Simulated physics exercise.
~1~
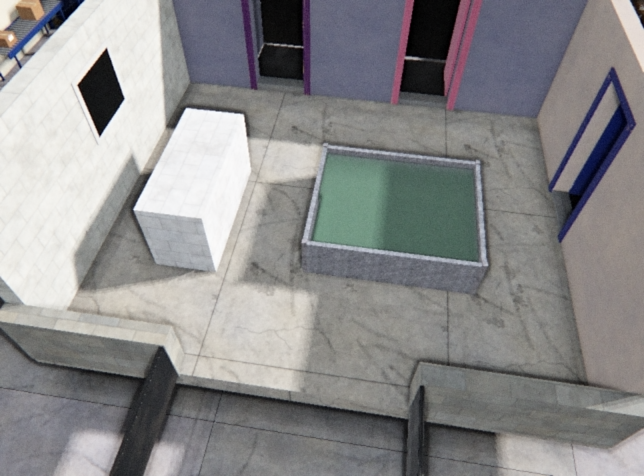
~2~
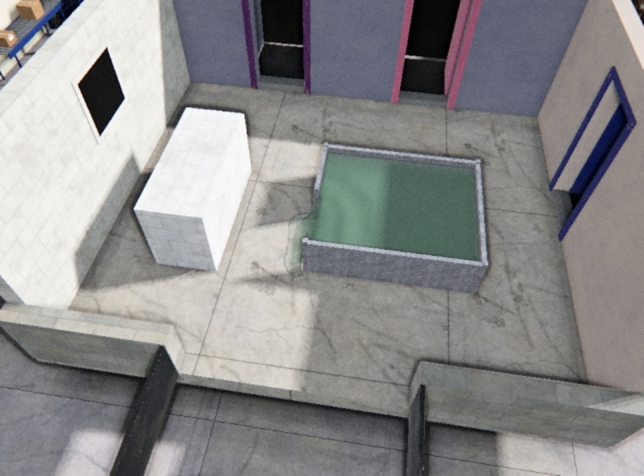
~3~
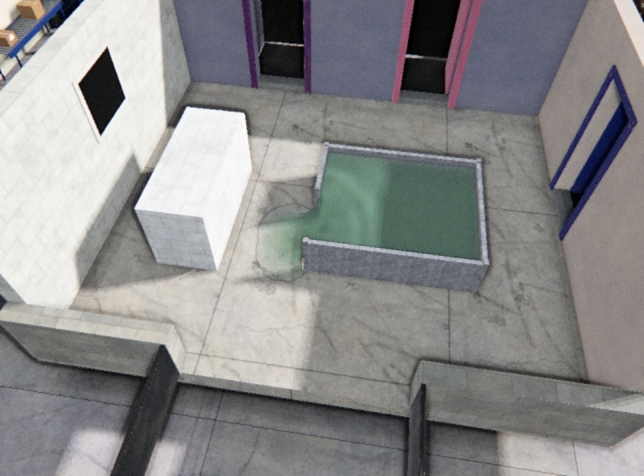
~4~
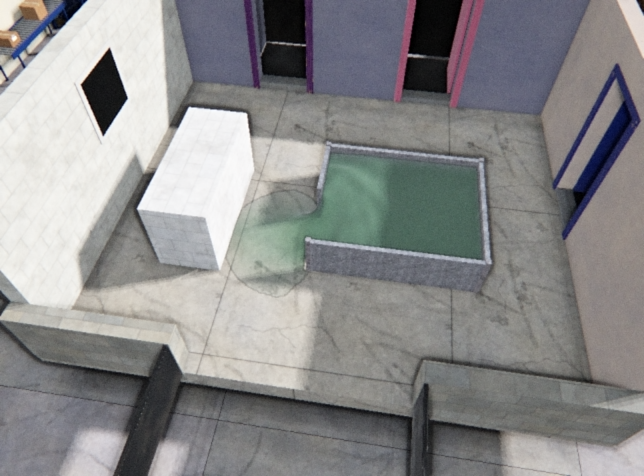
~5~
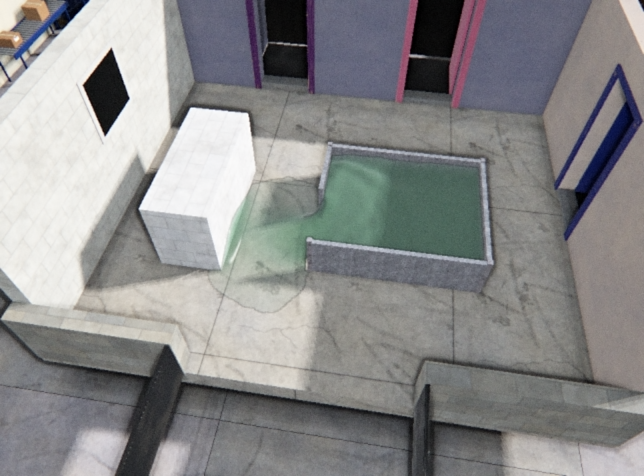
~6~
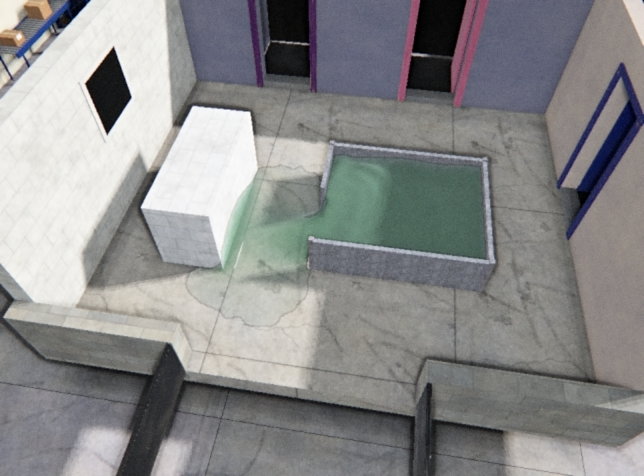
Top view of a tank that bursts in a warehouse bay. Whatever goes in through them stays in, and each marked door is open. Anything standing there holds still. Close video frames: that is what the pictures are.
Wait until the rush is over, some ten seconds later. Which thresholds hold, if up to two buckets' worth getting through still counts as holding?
The purple door holds; the pink door holds; the blue door holds.
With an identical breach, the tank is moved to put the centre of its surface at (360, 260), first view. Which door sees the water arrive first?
Answer: The door marked purple.
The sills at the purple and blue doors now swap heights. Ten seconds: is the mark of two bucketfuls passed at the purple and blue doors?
One by one: The purple one overshoots; the blue one falls short.
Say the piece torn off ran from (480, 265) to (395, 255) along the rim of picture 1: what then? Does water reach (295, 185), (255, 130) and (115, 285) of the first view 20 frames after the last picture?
Point one not reached; point two not reached; point three not reached.
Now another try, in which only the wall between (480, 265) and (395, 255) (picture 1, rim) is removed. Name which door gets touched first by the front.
That would be the blue one.
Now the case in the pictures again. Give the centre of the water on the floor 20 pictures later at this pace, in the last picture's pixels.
Somewhere around (331, 213) in the last view.
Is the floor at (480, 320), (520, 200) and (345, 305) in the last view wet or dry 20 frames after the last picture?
Point by point: Not yet wet, not yet wet, not yet wet.
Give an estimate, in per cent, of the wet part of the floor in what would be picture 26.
About 45 per cent.
A moment on, water covers 15 % of the floor; the purple door not reached, the pink door not reached, the blue door not reached.
Next, water covers 30 % of the floor; the purple door wet at the sill, nothing in, the pink door not reached, the blue door not reached.
Then, water covers 45 % of the floor; the purple door wet at the sill, nothing in, the pink door wet at the sill, nothing in, the blue door not reached.
Later, water covers 65 % of the floor; the purple door under two buckets in, the pink door wet at the sill, nothing in, the blue door wet at the sill, nothing in.
In the end, water covers 85 % of the floor; the purple door under two buckets in, the pink door wet at the sill, nothing in, the blue door wet at the sill, nothing in.
